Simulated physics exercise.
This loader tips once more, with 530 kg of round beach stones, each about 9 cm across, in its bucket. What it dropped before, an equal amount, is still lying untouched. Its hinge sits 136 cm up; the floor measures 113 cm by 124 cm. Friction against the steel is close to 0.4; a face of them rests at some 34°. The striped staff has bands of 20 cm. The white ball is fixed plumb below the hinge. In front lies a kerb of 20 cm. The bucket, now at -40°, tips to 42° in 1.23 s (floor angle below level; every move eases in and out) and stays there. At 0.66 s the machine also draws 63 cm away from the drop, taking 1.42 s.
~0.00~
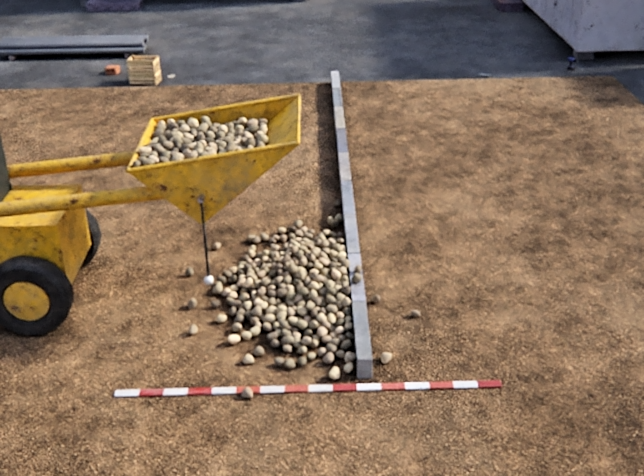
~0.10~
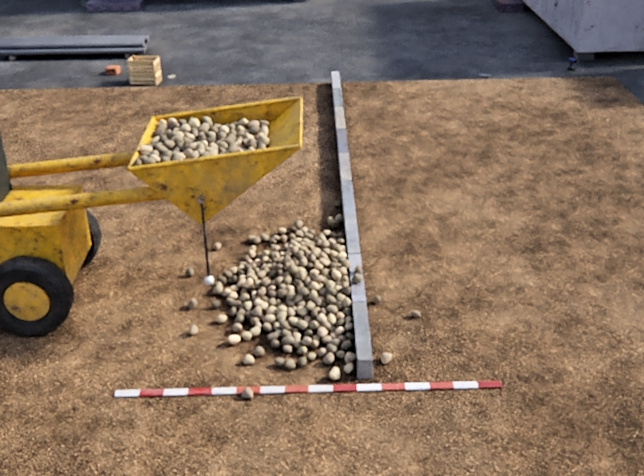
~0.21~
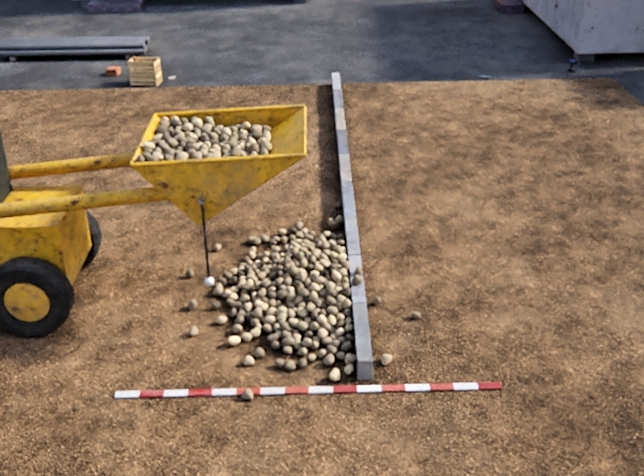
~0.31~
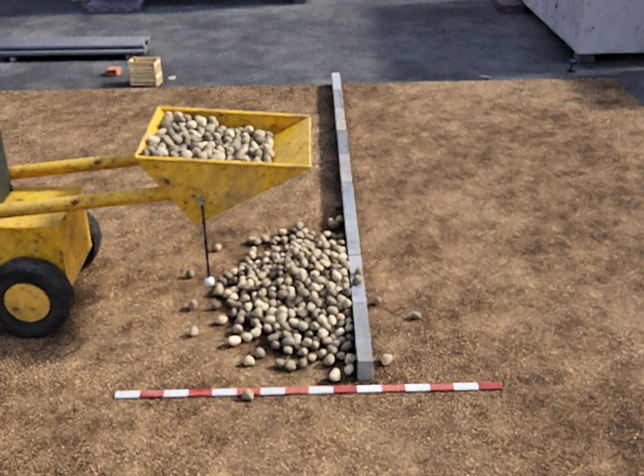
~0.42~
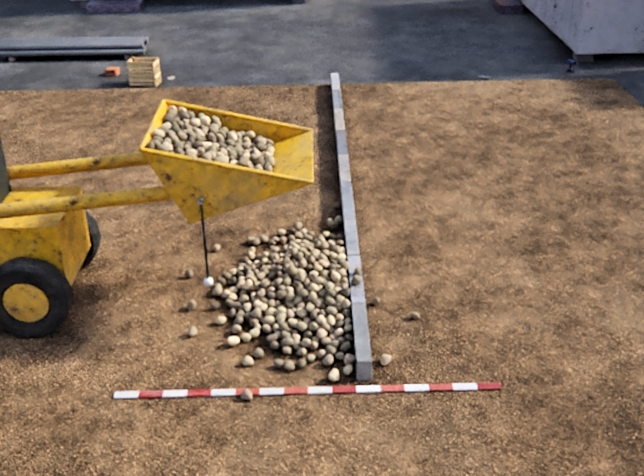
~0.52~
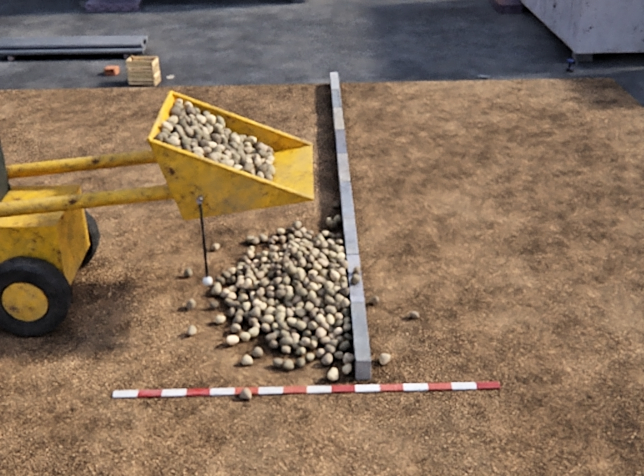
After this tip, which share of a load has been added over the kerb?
About 2 per cent.
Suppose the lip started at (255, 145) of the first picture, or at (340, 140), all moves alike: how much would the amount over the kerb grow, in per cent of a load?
First some 0, then 15 per cent.
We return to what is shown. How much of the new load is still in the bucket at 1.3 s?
Roughly 40 per cent is still inside.
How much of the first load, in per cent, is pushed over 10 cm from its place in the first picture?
About 20 per cent.
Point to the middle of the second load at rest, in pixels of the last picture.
Their middle is at about (277, 278).
After 0.9 s the floor is at 29°; in per cent of one load, 100 in the bucket, 99 on this side of the kerb, 1 over the kerb; the foremost stones are at (363, 286).
After 1.3 s the floor is at 42°; in per cent of one load, 40 in the bucket, 160 on this side of the kerb, 1 over the kerb; the foremost stones are at (363, 286).
After 2.5 s the floor is at 42°; in per cent of one load, 0 in the bucket, 197 on this side of the kerb, 3 over the kerb; the foremost stones are at (431, 289).
After 5.4 s the floor is at 42°; in per cent of one load, 0 in the bucket, 197 on this side of the kerb, 3 over the kerb; the foremost stones are at (431, 289). Net gain over the kerb, 2.
